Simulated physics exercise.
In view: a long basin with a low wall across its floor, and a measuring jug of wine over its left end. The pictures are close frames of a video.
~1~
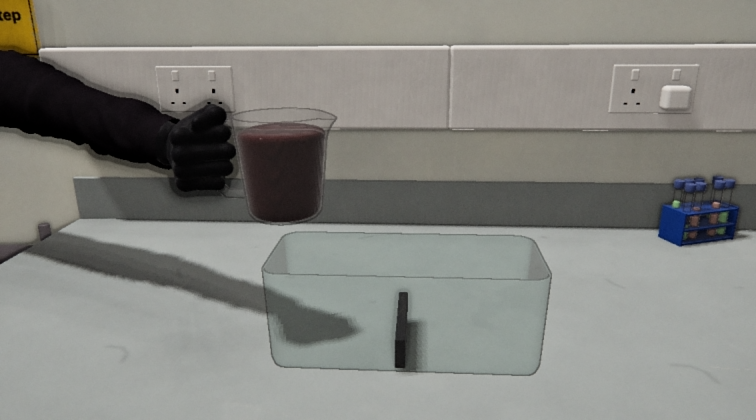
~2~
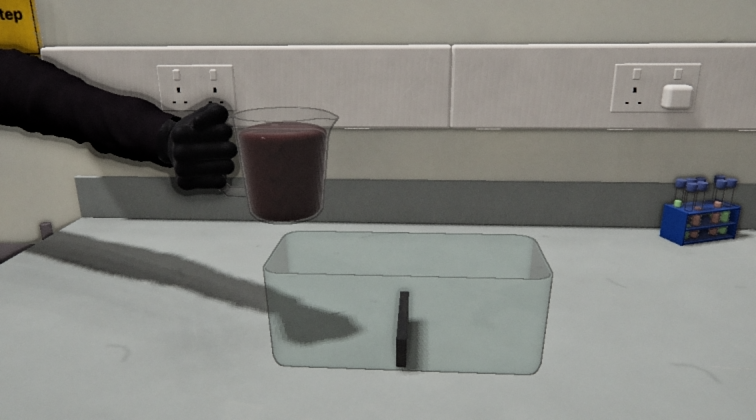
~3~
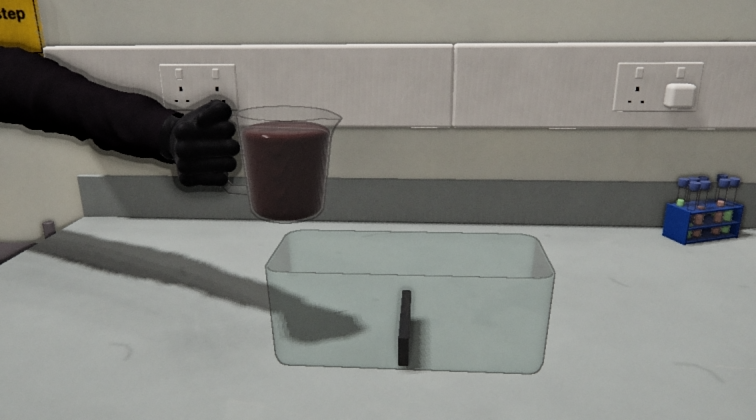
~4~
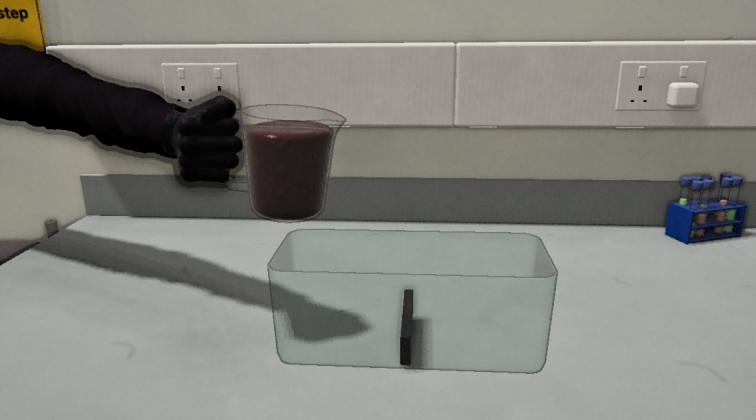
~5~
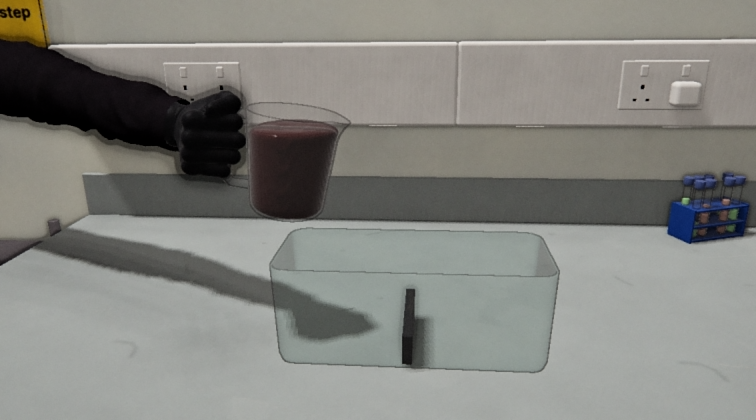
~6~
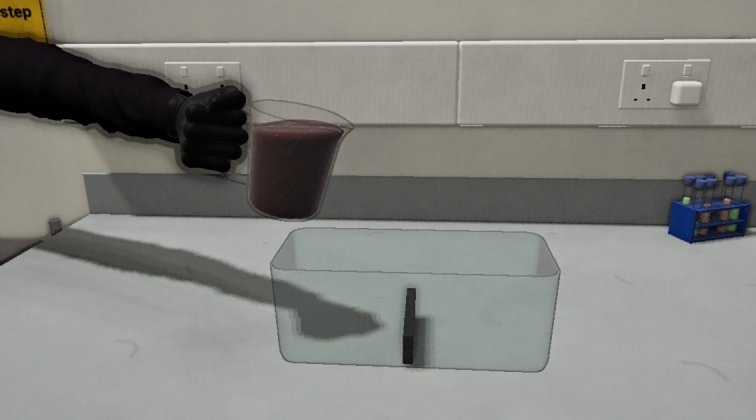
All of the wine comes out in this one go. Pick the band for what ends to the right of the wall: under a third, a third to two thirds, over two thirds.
The share right of the wall is from a third to two thirds.
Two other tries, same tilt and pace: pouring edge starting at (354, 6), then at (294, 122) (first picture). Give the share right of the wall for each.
Near 90 % and 10 %.
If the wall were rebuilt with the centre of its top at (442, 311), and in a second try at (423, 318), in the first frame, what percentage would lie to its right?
Roughly 5 per cent, and 15 per cent.
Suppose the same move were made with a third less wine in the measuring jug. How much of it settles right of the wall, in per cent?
About 15 per cent.
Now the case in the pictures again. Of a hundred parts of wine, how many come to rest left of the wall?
About 55 per cent.
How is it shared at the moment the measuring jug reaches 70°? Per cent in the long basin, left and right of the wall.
Near 5 on the left, 5 on the right.
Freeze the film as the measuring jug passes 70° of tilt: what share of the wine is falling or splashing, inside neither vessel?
Near 15 %.
A moment on, the tilt is 70° and 75 per cent is still to pour, 3 is left of the wall and 6 right of it.
Next, the tilt is 105° and 17 per cent is still to pour, 33 is left of the wall and 39 right of it.
Then the tilt is 111° and 0 per cent is still to pour, 57 is left of the wall and 42 right of it.
Later the tilt is 111° and 0 per cent is still to pour, 57 is left of the wall and 43 right of it.
At rest 57 per cent lies left of the wall, 43 right of it and 1 outside.
